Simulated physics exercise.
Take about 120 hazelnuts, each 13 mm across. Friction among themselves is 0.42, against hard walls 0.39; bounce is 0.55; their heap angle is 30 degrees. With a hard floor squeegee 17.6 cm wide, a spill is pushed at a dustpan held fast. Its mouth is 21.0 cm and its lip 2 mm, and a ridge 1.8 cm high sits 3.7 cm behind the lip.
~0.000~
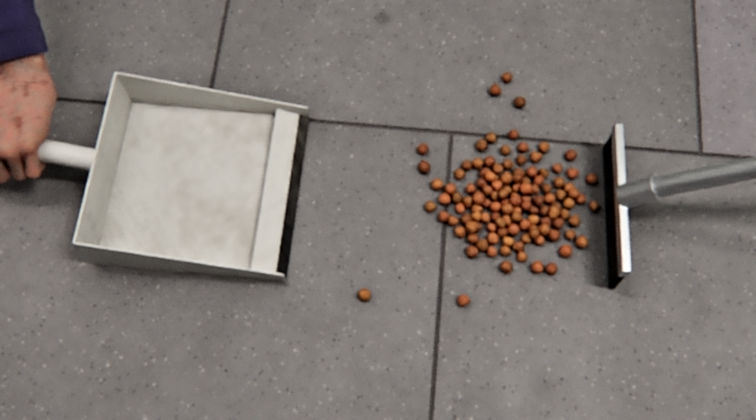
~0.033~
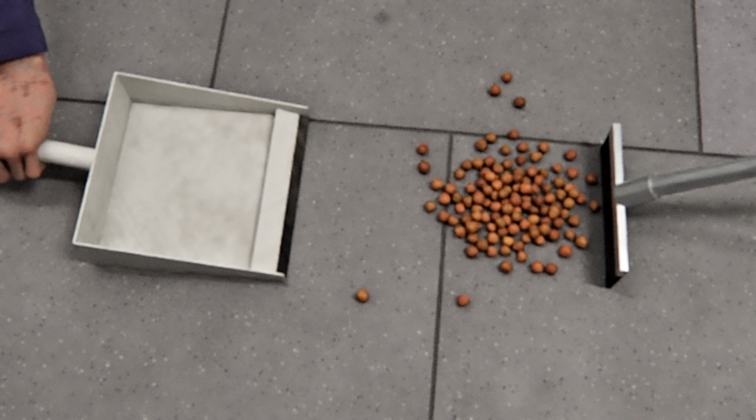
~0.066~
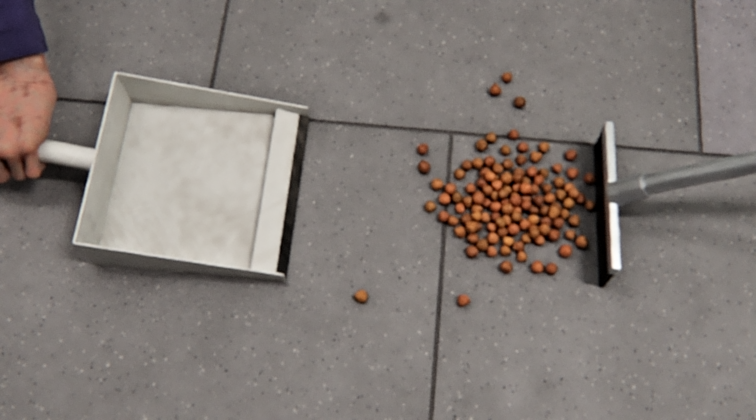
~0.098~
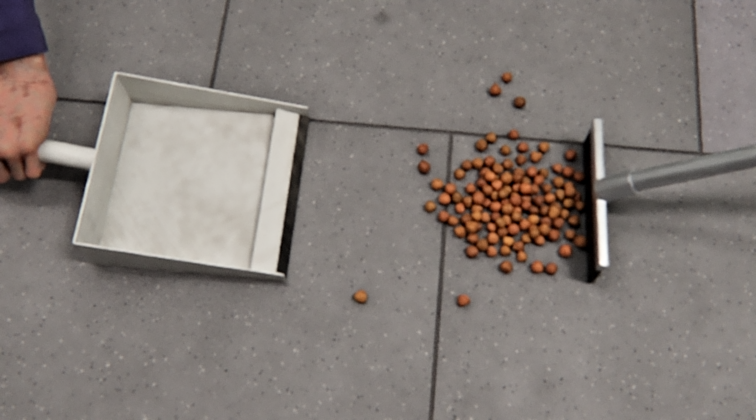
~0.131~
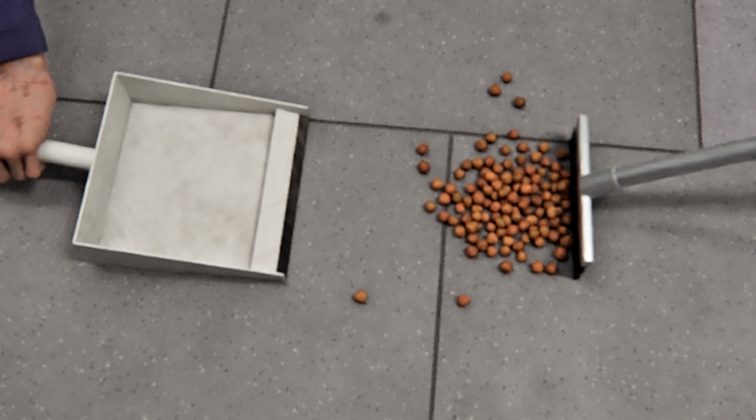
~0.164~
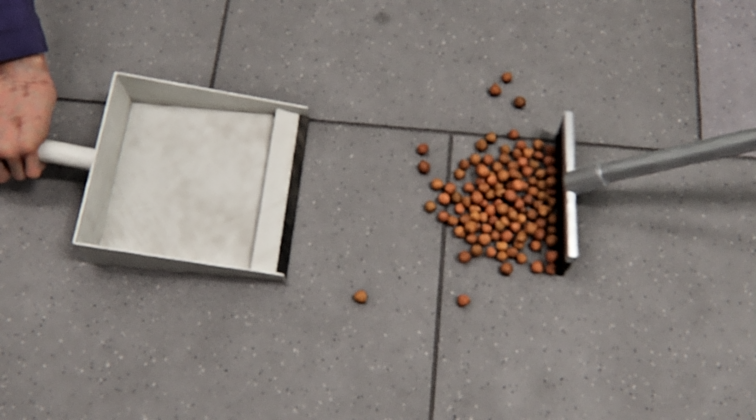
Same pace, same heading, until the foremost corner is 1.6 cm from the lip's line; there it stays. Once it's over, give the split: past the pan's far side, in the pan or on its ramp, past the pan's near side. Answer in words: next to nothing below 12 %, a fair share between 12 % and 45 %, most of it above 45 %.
Far side - a fair share; pan - a fair share; near side - next to nothing.
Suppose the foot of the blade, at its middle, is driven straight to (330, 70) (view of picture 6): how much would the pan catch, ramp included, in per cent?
Some 5 per cent.
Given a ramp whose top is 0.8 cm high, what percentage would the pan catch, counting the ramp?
I'd expect close to 30 per cent.
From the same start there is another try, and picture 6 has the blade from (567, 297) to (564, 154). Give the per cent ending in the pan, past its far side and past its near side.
Pan 5; far 5; near 30.
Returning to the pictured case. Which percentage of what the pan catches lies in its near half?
Around 20 in a hundred.
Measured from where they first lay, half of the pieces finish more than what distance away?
Some 26 cm.
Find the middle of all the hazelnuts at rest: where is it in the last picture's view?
In the last view, approximately (302, 170).
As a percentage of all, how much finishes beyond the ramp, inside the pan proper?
Estimate: About 5 %.
Then, at 0.45 s, middle of the blade 16 cm from the lip; 0 % over the lip, far side 15 %, near side 0 %.
Then, at 0.63 s, middle of the blade 7 cm from the lip; 0 % over the lip, far side 20 %, near side 5 %.
Then, at 0.94 s, middle of the blade 2 cm from the lip; 25 % over the lip, far side 20 %, near side 5 %.
By 1.5 s all is still; far side 20 %, pan 25 %, near side 5 %, in front of the lip or behind the blade 45 %.
